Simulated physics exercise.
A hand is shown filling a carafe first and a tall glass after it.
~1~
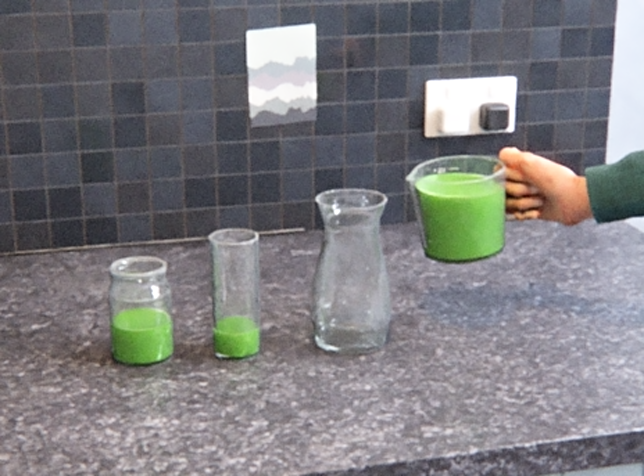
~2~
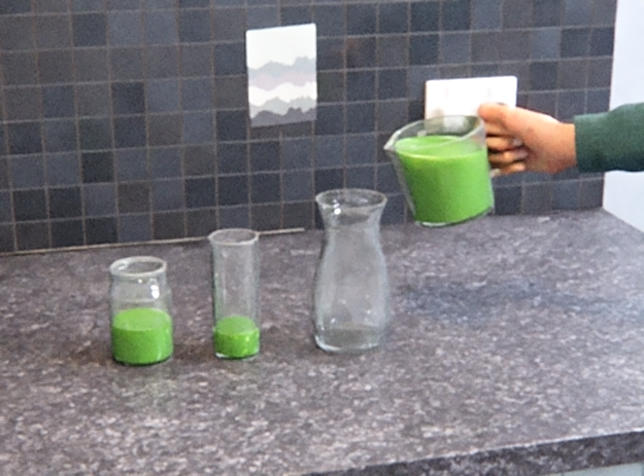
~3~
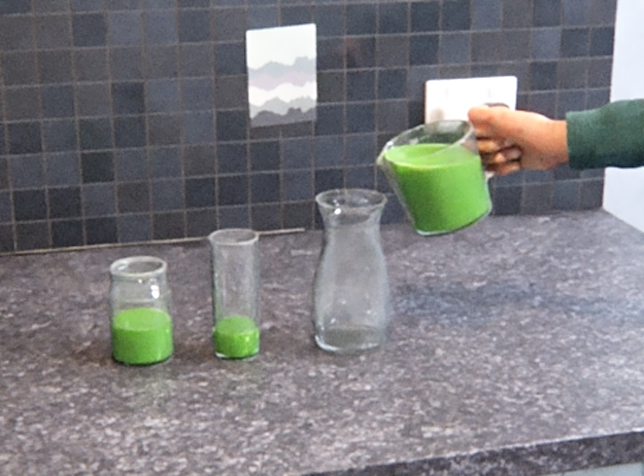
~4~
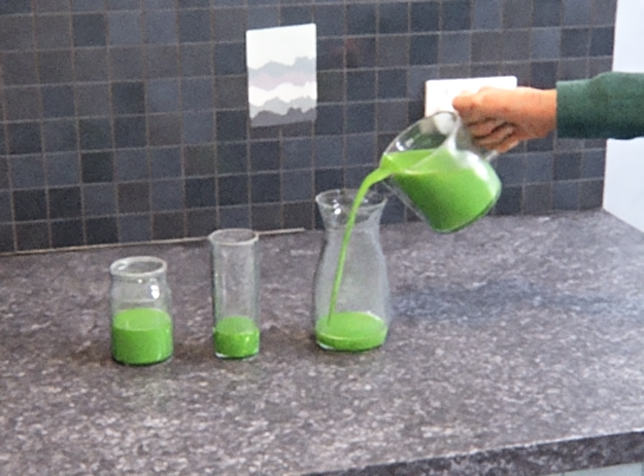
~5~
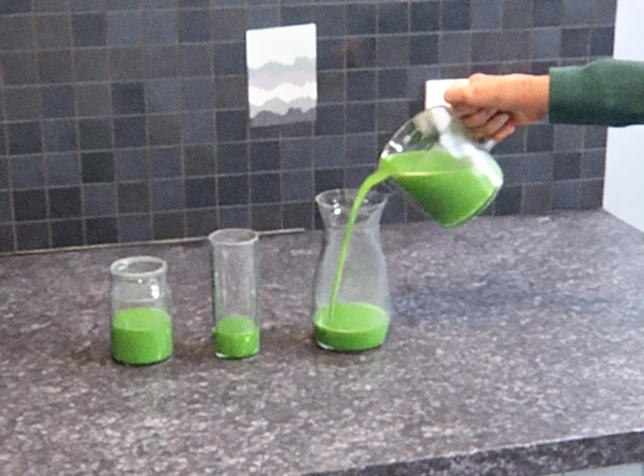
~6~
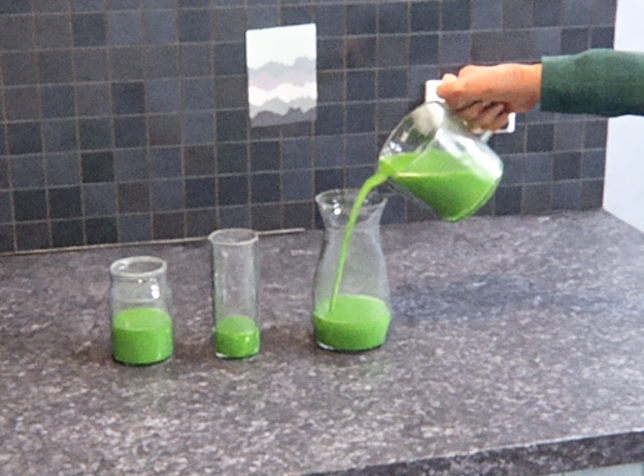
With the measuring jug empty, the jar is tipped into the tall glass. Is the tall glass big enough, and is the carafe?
Outcome: I reckon the tall glass has enough space. I reckon the carafe has enough space.
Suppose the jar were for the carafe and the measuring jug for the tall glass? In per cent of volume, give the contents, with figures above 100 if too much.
Load vs capacity: 20 % first, then 220 %.
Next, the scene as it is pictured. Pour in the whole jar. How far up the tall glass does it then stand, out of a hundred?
70 %.
Next, the carafe is about a third full.
After that, the carafe is about half full.
Finally, the tall glass is about three quarters full; the carafe is about half full.
